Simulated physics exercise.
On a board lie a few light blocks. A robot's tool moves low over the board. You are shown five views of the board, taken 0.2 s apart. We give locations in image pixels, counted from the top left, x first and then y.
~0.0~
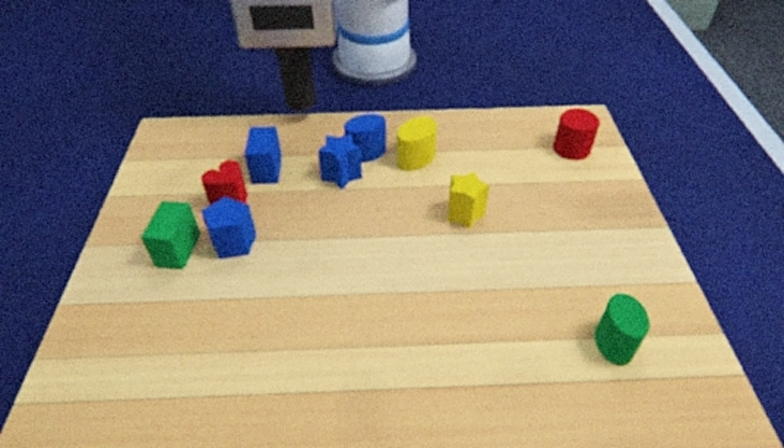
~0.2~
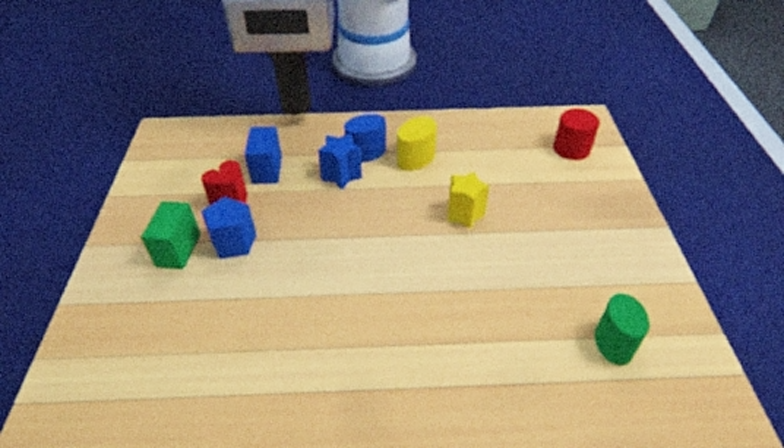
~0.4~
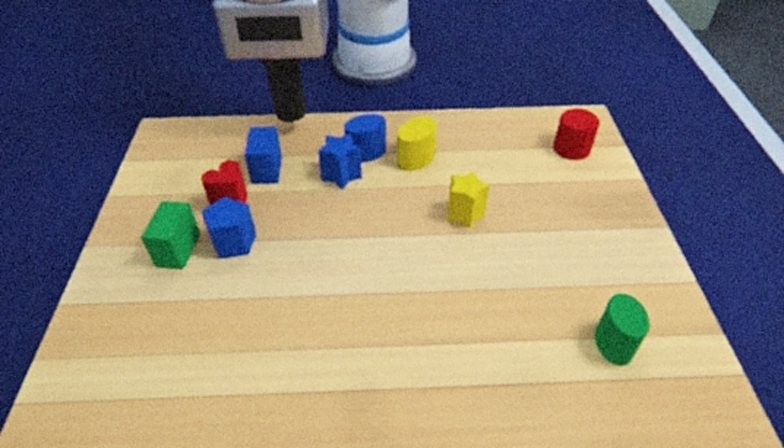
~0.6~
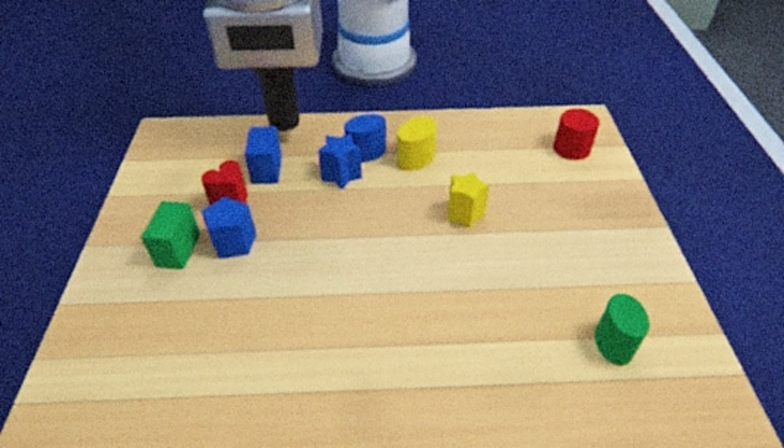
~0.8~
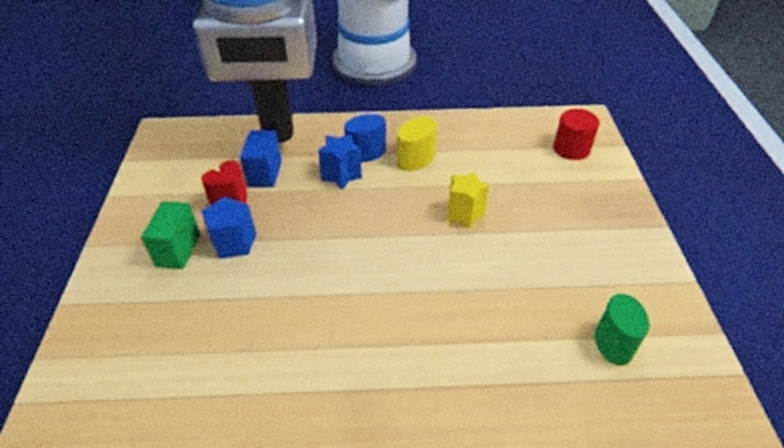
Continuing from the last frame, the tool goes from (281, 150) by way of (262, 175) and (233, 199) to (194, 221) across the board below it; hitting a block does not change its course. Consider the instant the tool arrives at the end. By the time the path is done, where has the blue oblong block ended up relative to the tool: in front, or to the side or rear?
Expect to find it ahead of the tool.
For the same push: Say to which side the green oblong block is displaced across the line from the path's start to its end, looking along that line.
Sideways shift: Left.
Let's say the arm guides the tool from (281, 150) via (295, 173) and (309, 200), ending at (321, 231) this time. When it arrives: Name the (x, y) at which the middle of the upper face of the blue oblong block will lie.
The middle of the upper face of the blue oblong block will lie at about (253, 159) in the picture.
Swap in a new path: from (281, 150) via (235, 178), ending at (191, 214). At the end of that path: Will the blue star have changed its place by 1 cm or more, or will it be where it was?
Well, the blue star holds its place.
What follows on the original path. One third of the way, tool at (258, 160); green oblong block at (160, 225); red heart block at (195, 194), turned 20° anticlockwise; blue oblong block at (230, 168), turned 25° clockwise.
Two thirds of the way, tool at (228, 185); green oblong block at (129, 255); red heart block at (160, 218), turned 50° anticlockwise; blue oblong block at (191, 192), turned 35° clockwise.
At the end, tool at (188, 206); green oblong block at (95, 291); red heart block at (123, 249), turned 60° anticlockwise; blue five-sided block unmoved; blue oblong block at (150, 218), turned 25° clockwise; blue star unmoved.
